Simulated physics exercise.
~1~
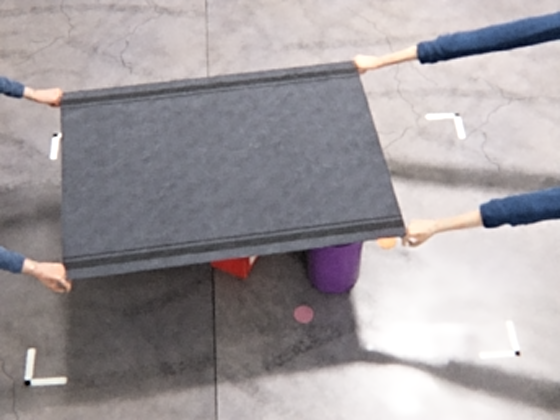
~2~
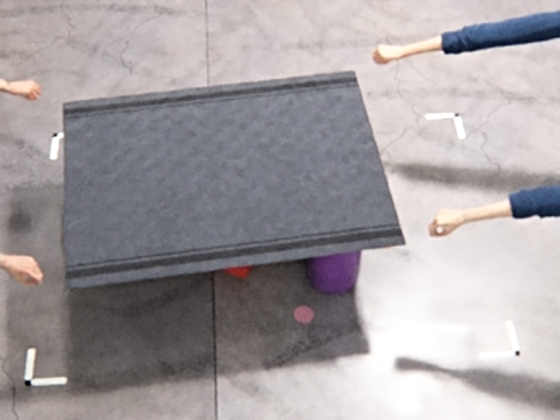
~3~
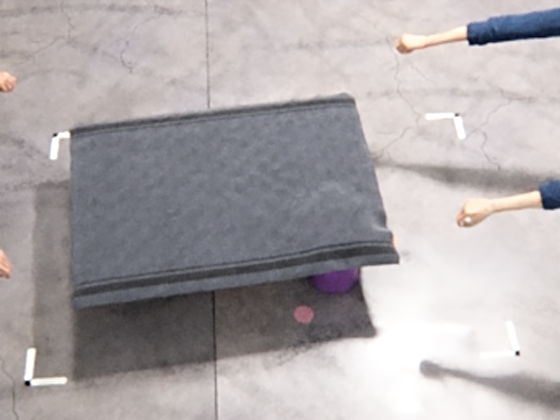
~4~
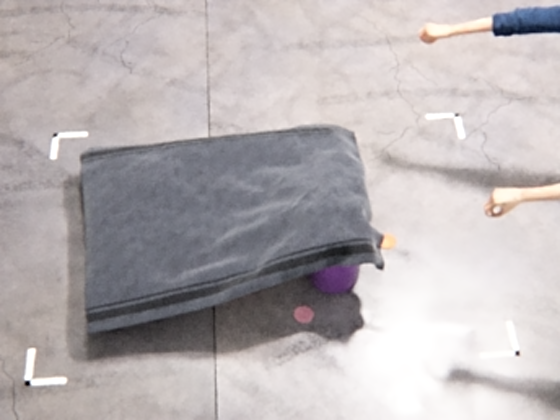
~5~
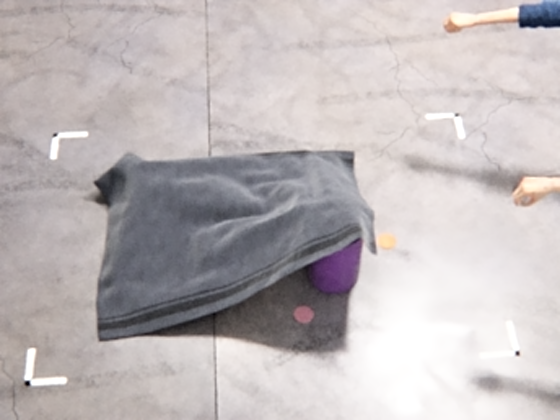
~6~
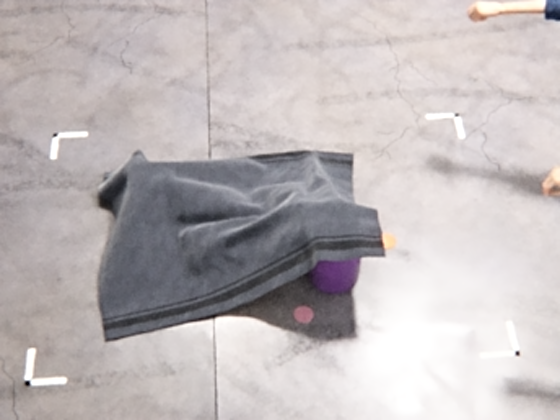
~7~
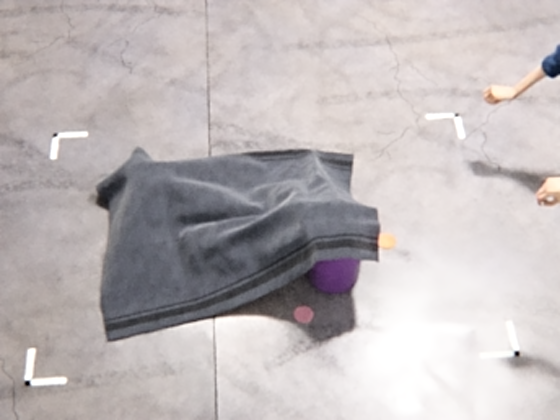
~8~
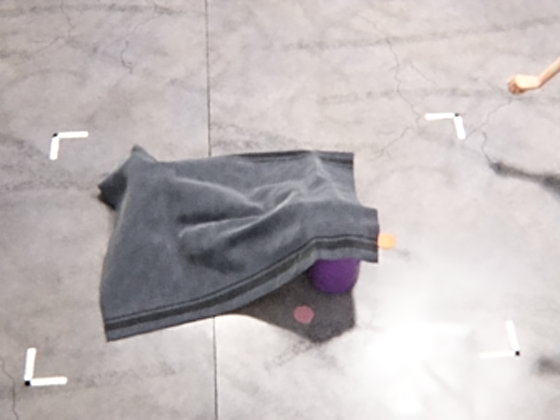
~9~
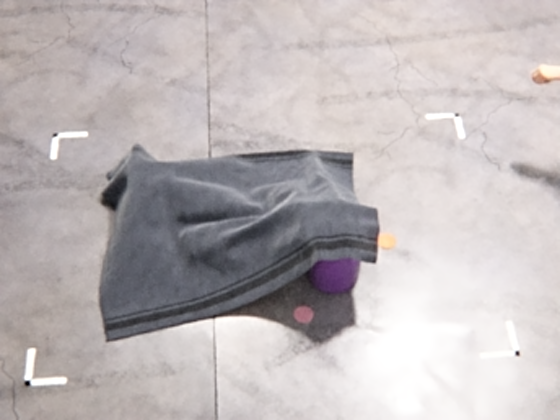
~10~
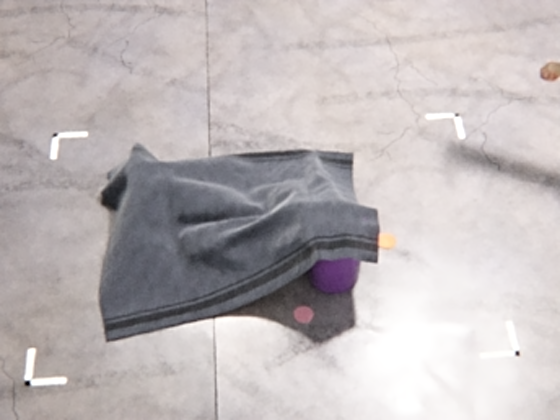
The footage shows two pairs of hands holding a dark gray blanket flat above a concrete floor, then releasing it; it drops and settles in folds over hidden objects, leaving a purple pot partly visible and a pink lid and most of an orange saucer uncovered.
